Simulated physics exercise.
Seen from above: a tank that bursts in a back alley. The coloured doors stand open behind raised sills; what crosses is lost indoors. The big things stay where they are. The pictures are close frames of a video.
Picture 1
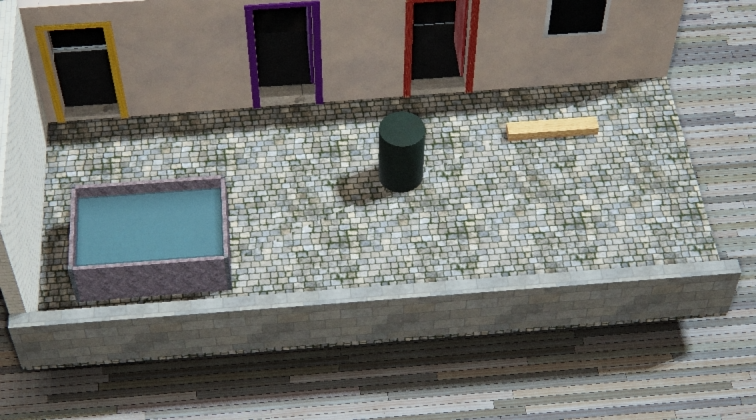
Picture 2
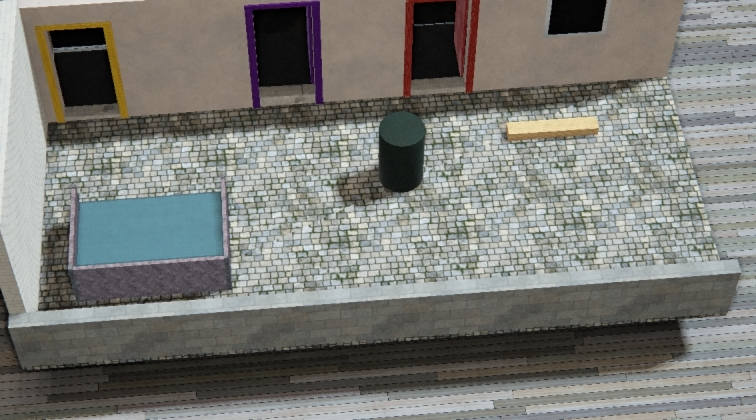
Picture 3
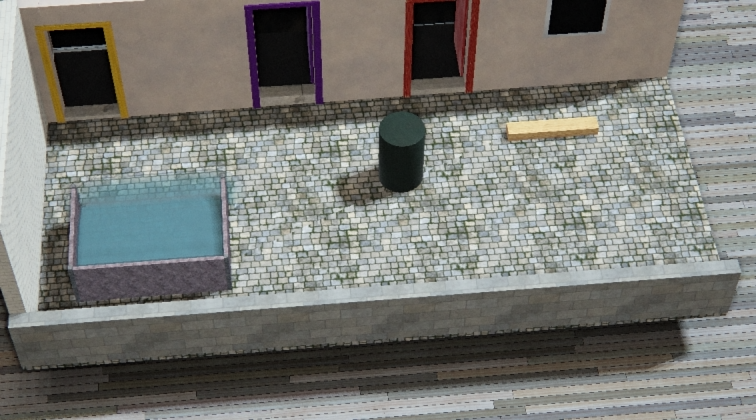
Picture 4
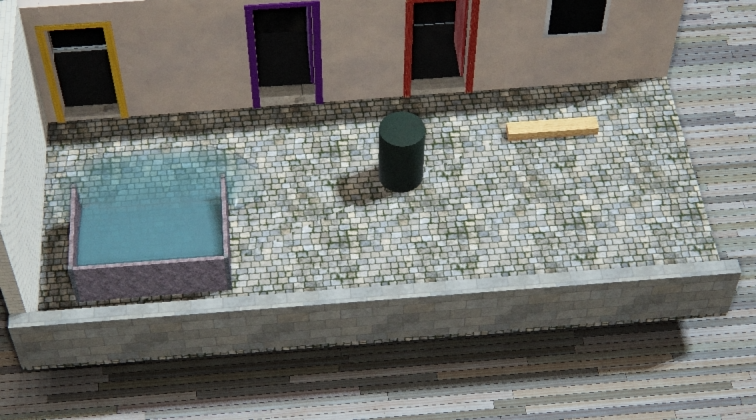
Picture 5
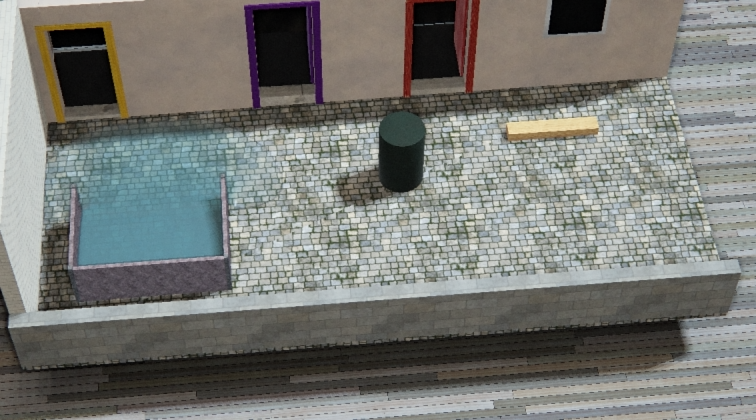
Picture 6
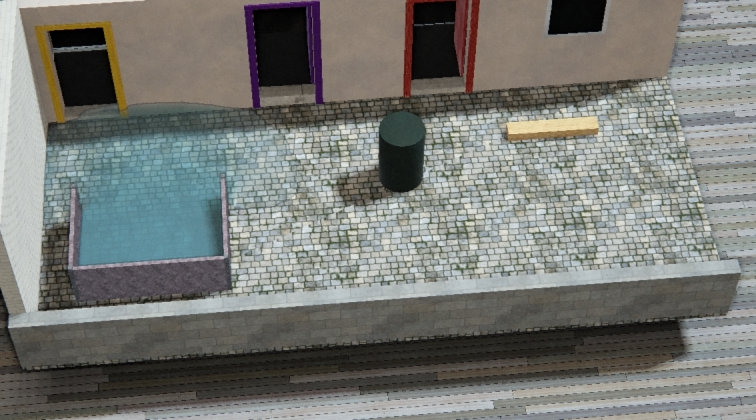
Water sits still in a walled tank at the left of a back alley, near open yellow, purple and red doors, until the tank's far side gives way. It pours out through the gap and spreads across the cobbles toward the building, fanning sideways and reaching the wall by the yellow door.
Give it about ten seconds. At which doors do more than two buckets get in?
In the end: The purple door stays under that; the yellow door takes more than that; the red door stays under that.
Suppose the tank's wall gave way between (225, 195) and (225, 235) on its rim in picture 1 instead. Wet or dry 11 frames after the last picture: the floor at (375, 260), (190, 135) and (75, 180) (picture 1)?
One after the other: Under water, not flooded, not flooded.
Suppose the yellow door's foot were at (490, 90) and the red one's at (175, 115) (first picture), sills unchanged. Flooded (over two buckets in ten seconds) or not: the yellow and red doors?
One by one: Yellow door holds; red door lets more in.
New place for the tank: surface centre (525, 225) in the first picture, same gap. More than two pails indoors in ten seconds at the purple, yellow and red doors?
Then: The purple one lets less in, the yellow one lets less in, the red one passes that mark.
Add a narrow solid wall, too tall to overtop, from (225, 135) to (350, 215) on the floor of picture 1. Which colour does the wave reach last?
That is the red door.
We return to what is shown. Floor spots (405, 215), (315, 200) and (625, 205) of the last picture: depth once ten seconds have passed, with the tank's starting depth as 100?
Roughly 4, 6 and 2 per cent, in turn.
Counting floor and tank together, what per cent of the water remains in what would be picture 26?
Some 82 per cent.
A moment on, water covers 20 % of the floor; the purple door wet at the sill, nothing in, the yellow door far over two buckets in, the red door not reached.
Next, water covers 25 % of the floor; the purple door wet at the sill, nothing in, the yellow door far over two buckets in, the red door wet at the sill, nothing in.
Then, water covers 50 % of the floor; the purple door wet at the sill, nothing in, the yellow door far over two buckets in, the red door wet at the sill, nothing in.
Later, water covers 70 % of the floor; the purple door wet at the sill, nothing in, the yellow door far over two buckets in, the red door wet at the sill, nothing in.
In the end, water covers 85 % of the floor; the purple door wet at the sill, nothing in, the yellow door far over two buckets in, the red door wet at the sill, nothing in.
